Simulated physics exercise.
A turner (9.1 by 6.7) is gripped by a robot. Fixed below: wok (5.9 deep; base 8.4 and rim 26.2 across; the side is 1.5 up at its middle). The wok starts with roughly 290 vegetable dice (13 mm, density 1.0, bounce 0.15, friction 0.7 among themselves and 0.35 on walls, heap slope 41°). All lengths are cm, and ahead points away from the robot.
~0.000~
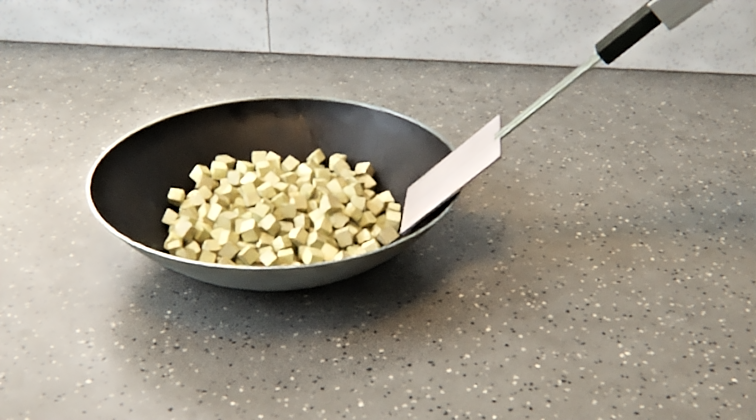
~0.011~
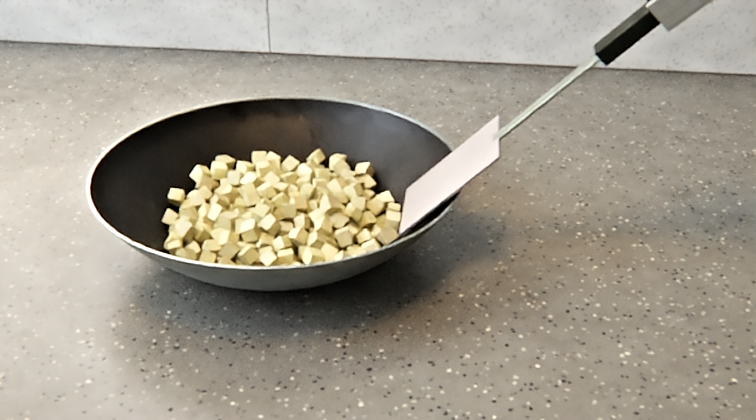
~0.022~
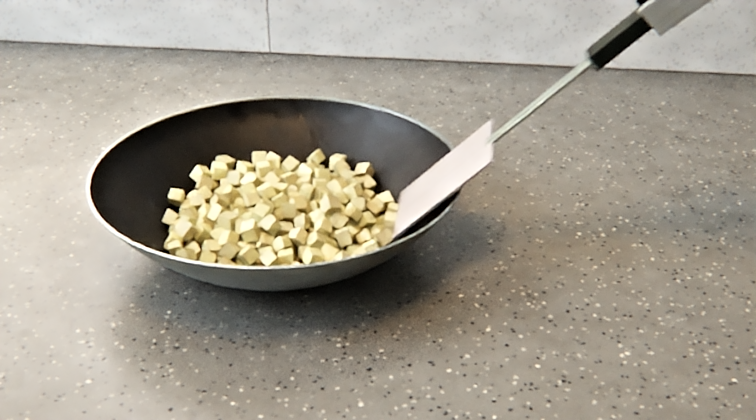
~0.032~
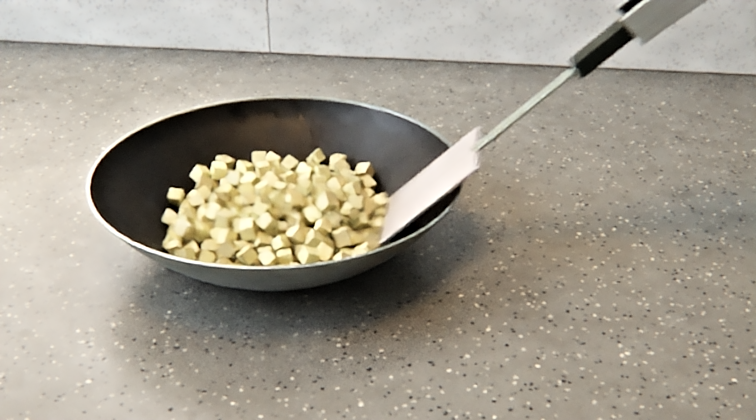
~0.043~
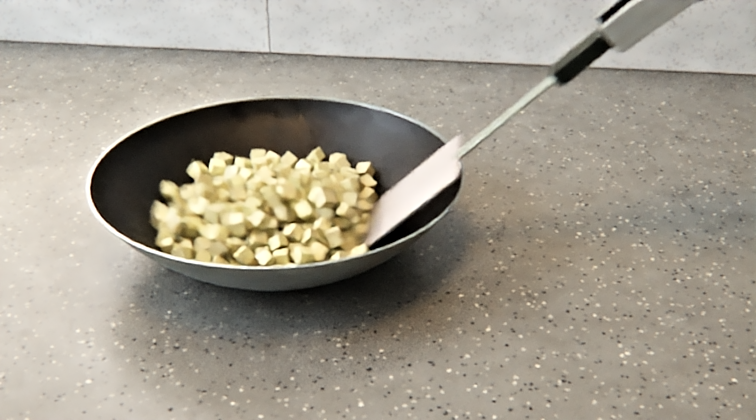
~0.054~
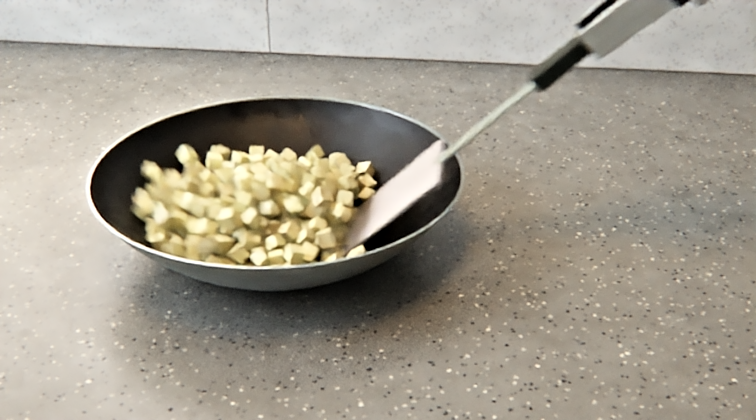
The clip opens on a dark wok heaped with pale vegetable dice on a speckled grey counter, a robot-held turner resting at its right edge, barely moving. The turner then slides left and slightly down into the wok, pushing the dice, and the heap shifts toward the left side.
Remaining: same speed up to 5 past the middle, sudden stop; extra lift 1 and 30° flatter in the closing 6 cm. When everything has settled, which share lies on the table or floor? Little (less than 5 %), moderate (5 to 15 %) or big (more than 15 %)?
Share on the table or floor: Big (more than 15 %).
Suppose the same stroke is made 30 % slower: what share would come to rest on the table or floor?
Then about 10 per cent.
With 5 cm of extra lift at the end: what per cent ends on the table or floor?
Some 20 per cent.
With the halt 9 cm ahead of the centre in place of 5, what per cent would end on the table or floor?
In that case some 50 per cent.
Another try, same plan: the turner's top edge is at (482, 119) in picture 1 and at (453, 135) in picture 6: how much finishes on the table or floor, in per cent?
About 10 per cent.
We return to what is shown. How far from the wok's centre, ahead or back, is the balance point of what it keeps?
Roughly 5.5 cm ahead.
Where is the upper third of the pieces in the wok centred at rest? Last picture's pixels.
Around (152, 171).
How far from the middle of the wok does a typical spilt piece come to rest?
About 22 cm.
After 0.08 s, sloping 44°, highest piece 7 above the table; 289 in the wok.
After 0.11 s, sloping 35°, highest piece 10 above the table; 281 in the wok, 8 on the blade or in flight.
After 0.32 s, sloping 15°, highest piece 7 above the table; 233 in the wok, 52 on the table or floor, 4 on the blade or in flight.
After 1.37 s, sloping 15°, highest piece 7 above the table; 233 in the wok, 56 on the table or floor.
In the end, 233 in the wok, 56 on the table or floor. That is 19 % on the table or floor.
